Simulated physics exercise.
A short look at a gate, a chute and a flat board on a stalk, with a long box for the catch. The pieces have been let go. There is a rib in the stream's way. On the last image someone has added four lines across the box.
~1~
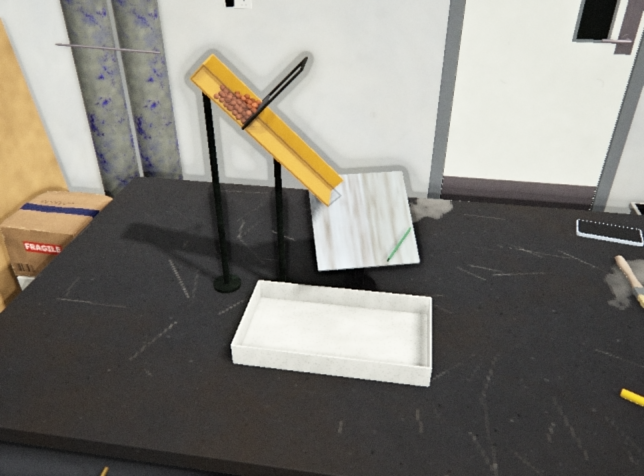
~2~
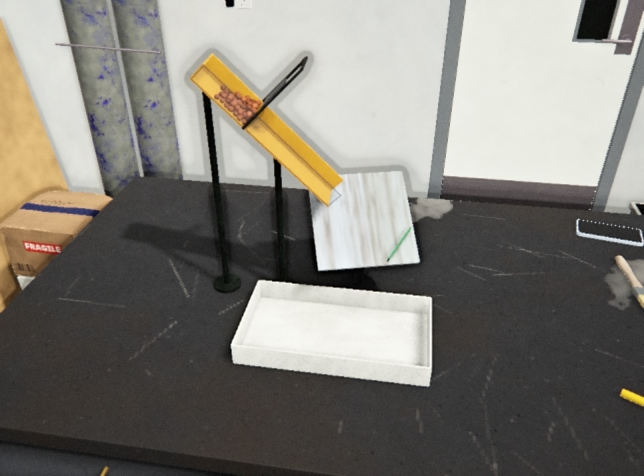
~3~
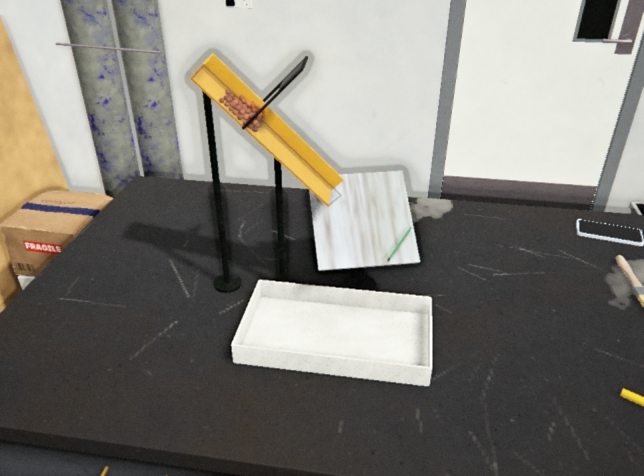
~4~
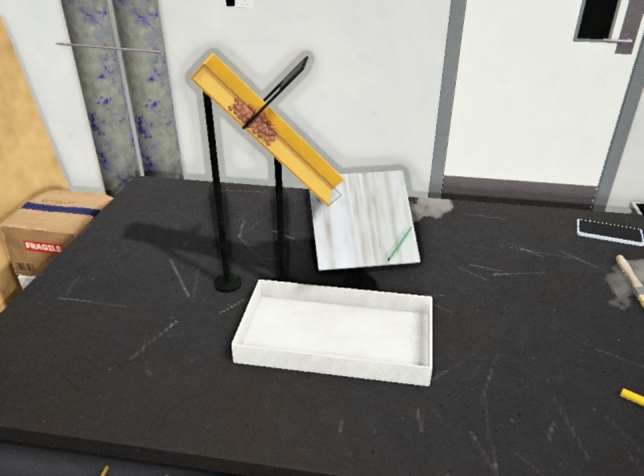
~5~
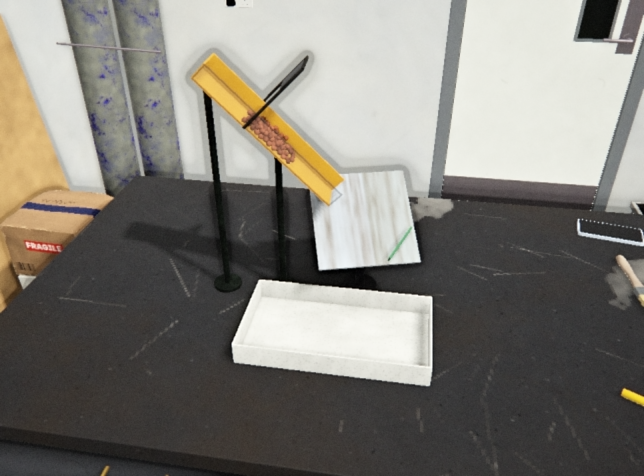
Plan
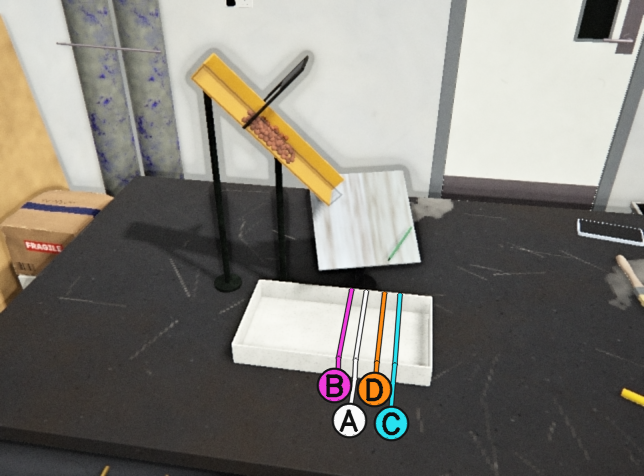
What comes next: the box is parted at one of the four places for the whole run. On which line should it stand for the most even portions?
I would pick line D.
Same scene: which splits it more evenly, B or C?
C it is.
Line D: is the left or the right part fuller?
More lands on the left.
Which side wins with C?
Left.
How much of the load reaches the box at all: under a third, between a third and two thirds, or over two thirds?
It is over two thirds.
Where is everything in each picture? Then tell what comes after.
In the first picture, load behind the gate at (242, 106), clay pellets; lip of the chute at (330, 199), sloping fairly steeply.
In the second picture, middle of the board at (362, 218), tilted fairly steeply; middle of its low edge at (370, 266); of its high edge at (355, 174).
In the third picture, front corners of the box at (232, 345) and (431, 368), empty; front of the load at (256, 130).
In the fourth picture, middle of the load at (259, 122); its front at (273, 139), about a quarter of the way to the lip; rib from (411, 227) to (390, 258).
In the fifth picture, middle of the load at (269, 136); its front at (293, 156), about half of the way to the lip.
On the marked copy, line A crosses the front rim at (355, 359); line B crosses the front rim at (338, 357); line C crosses the front rim at (394, 363); line D crosses the front rim at (377, 361).
Choosing A, of what is caught, a stray few on the left of the divider, nearly all on the right.
Choosing B, of what is caught, none on the left of the divider, all on the right.
Choosing C, of what is caught, most on the left of the divider, a small part on the right.
Choosing D, of what is caught, about two thirds on the left of the divider, about a third on the right.
